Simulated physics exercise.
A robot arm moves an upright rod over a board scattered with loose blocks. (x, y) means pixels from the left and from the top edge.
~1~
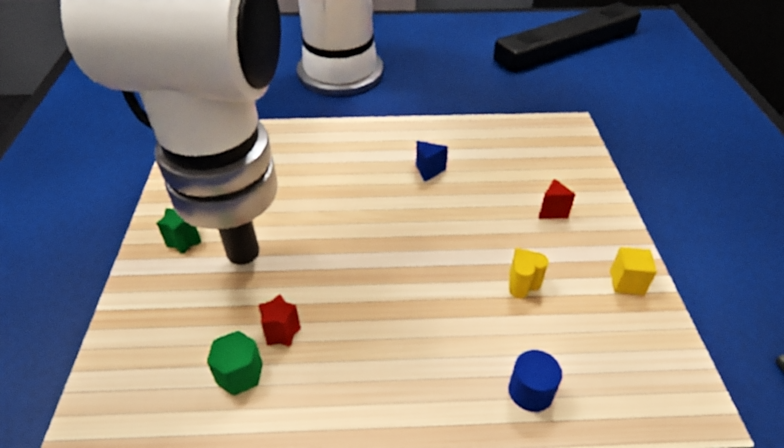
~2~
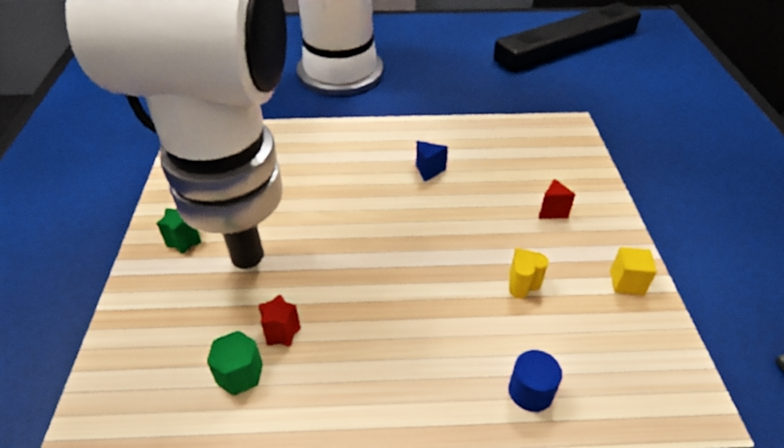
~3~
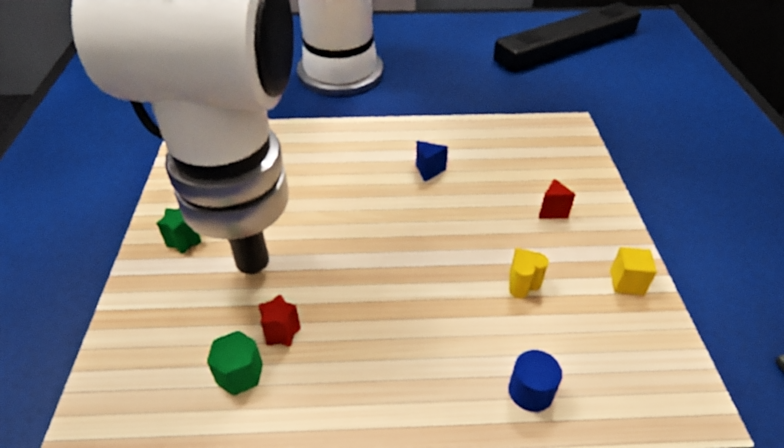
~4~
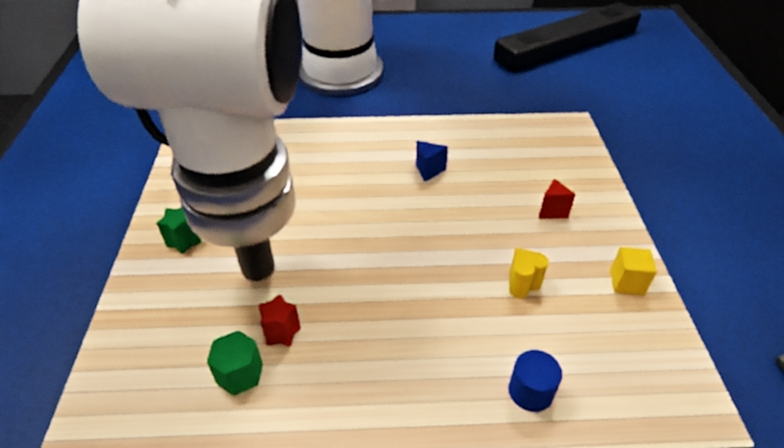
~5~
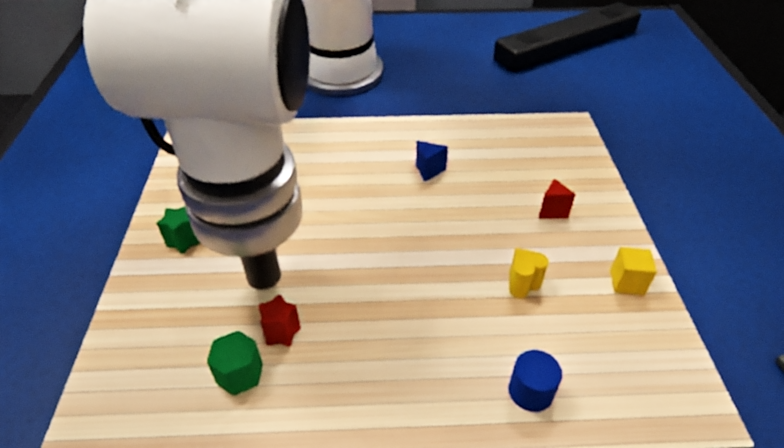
A white robot arm slid its dark rod a short way down and slightly right across a striped wooden board, drawing close to a red star-shaped block, while all the colored blocks stayed still.
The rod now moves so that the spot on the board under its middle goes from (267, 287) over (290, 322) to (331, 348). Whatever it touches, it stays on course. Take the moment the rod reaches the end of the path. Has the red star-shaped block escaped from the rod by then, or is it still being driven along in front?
It is gone from the front.
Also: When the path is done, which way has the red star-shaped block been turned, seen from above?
Looking down: Clockwise.
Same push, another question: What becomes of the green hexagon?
By the time the path is finished, it has hardly shifted at all.
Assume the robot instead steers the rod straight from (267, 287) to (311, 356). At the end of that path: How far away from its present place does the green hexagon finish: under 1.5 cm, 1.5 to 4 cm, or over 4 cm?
Below 1.5 cm.
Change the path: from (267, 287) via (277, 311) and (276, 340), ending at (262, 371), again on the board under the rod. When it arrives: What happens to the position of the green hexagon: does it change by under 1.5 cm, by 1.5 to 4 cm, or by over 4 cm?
Travels 1.5 to 4 cm.
What follows on the original path. One third of the way, rod at (277, 301); red star-shaped block at (278, 315), turned 15° clockwise.
Two thirds of the way, rod at (301, 321); red star-shaped block at (289, 337), turned 45° clockwise.
At the end, rod at (330, 338); green hexagon not moved; red star-shaped block at (295, 344), turned 75° clockwise.
